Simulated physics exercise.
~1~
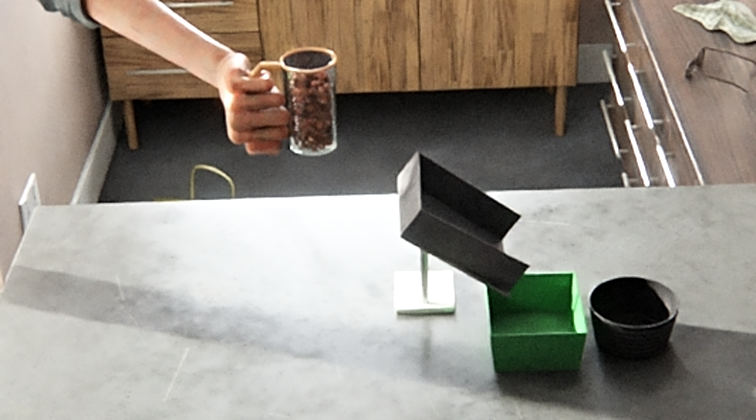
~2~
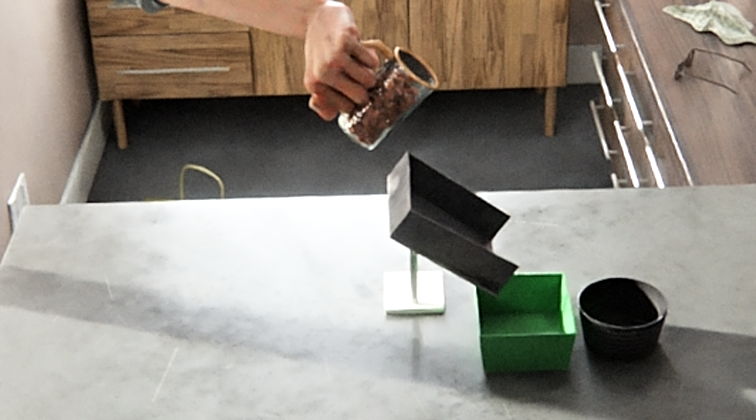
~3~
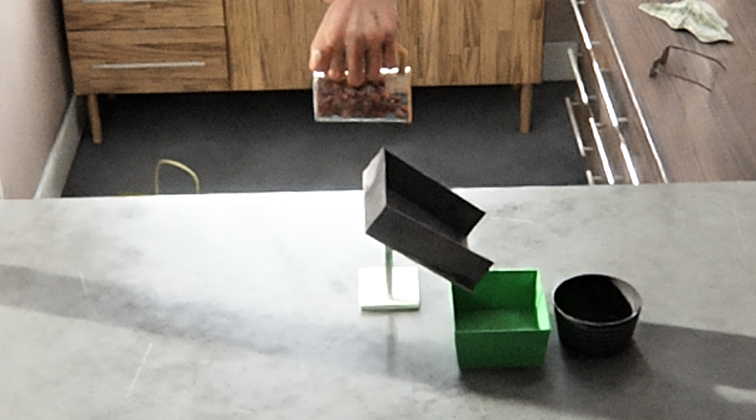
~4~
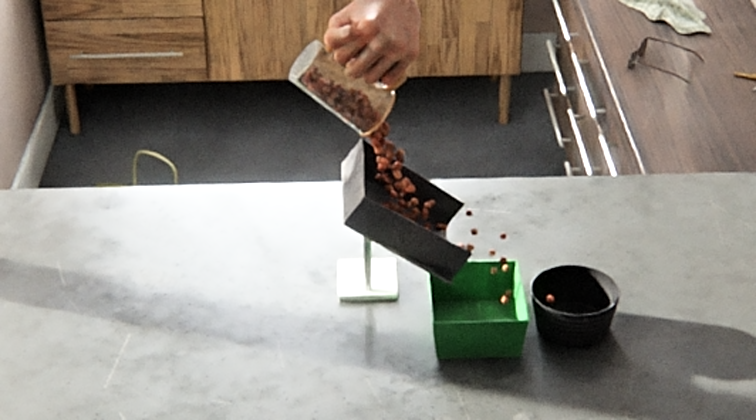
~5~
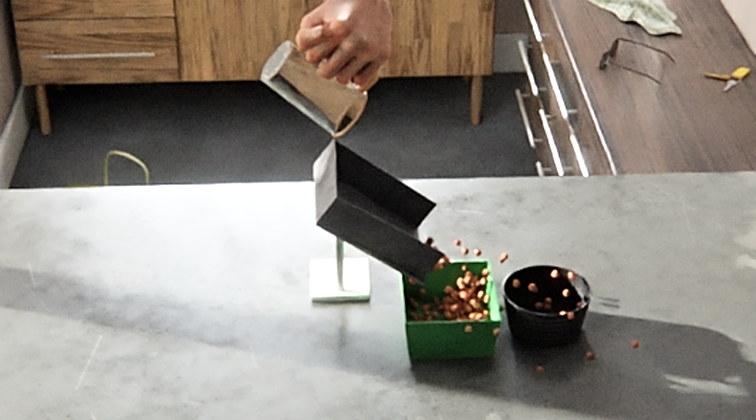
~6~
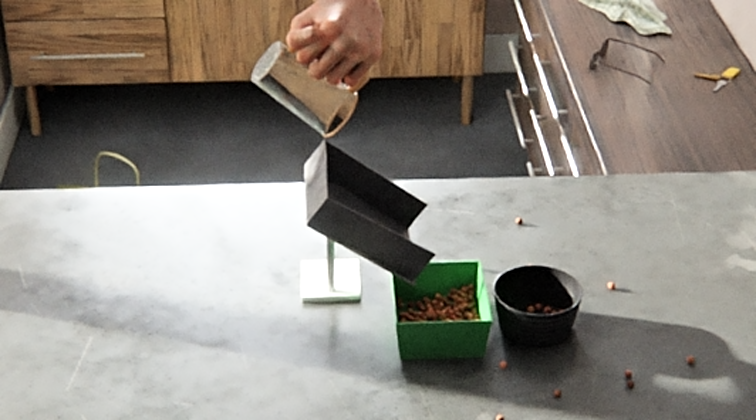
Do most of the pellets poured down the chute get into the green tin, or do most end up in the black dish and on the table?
Most of them land in the green tin. Only a few end up in the black dish or scattered on the tabletop.
